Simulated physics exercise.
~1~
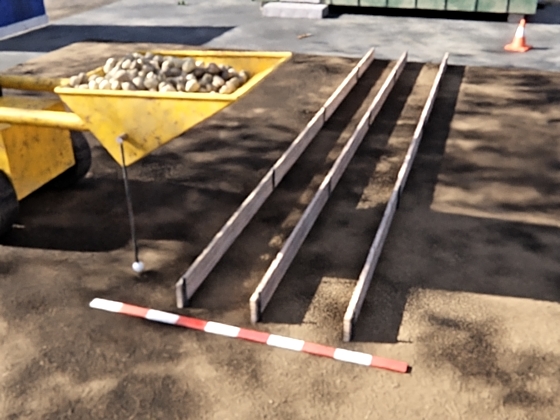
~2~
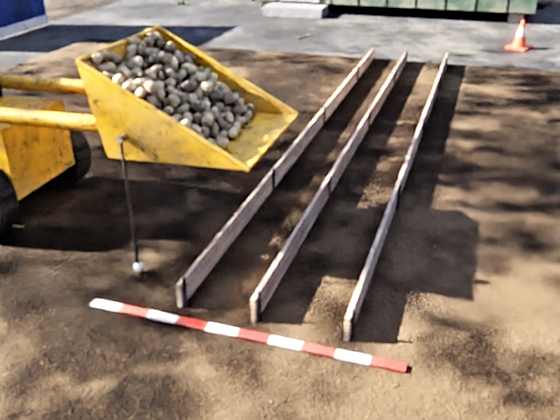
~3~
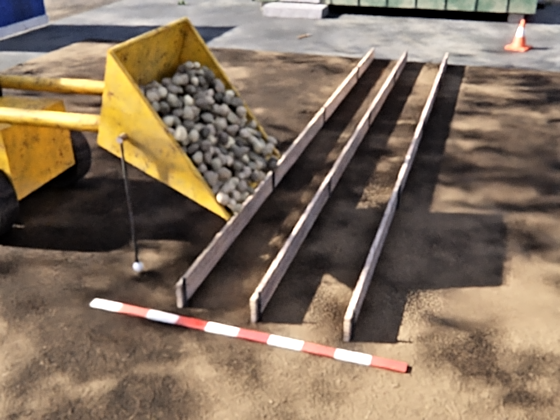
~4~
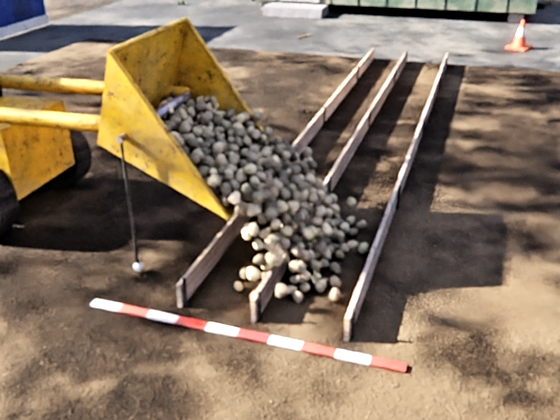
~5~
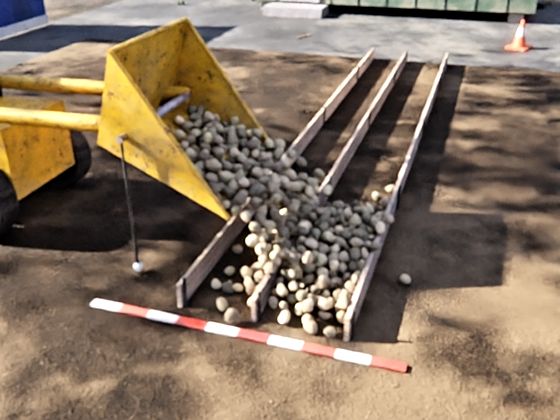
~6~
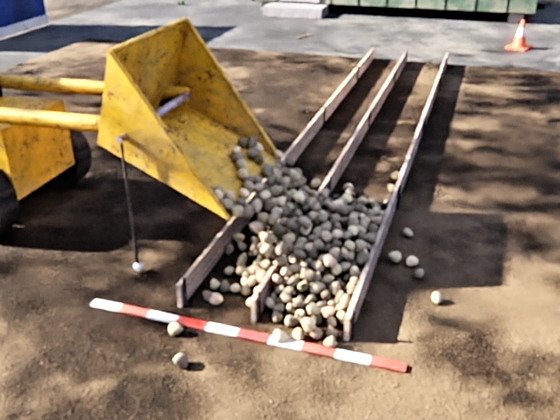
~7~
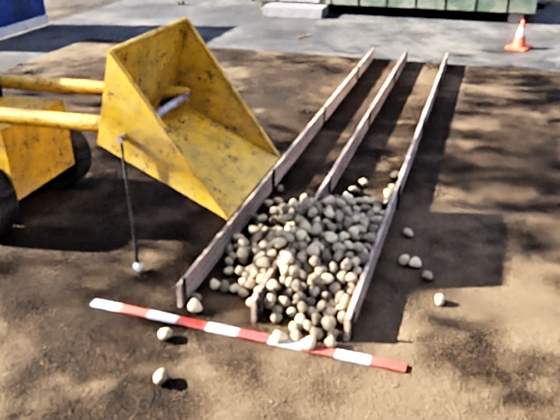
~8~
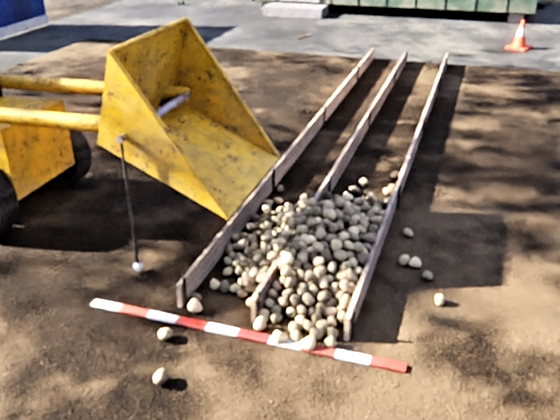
A yellow loader bucket tips smooth stones, which spill and settle mostly between three boards.
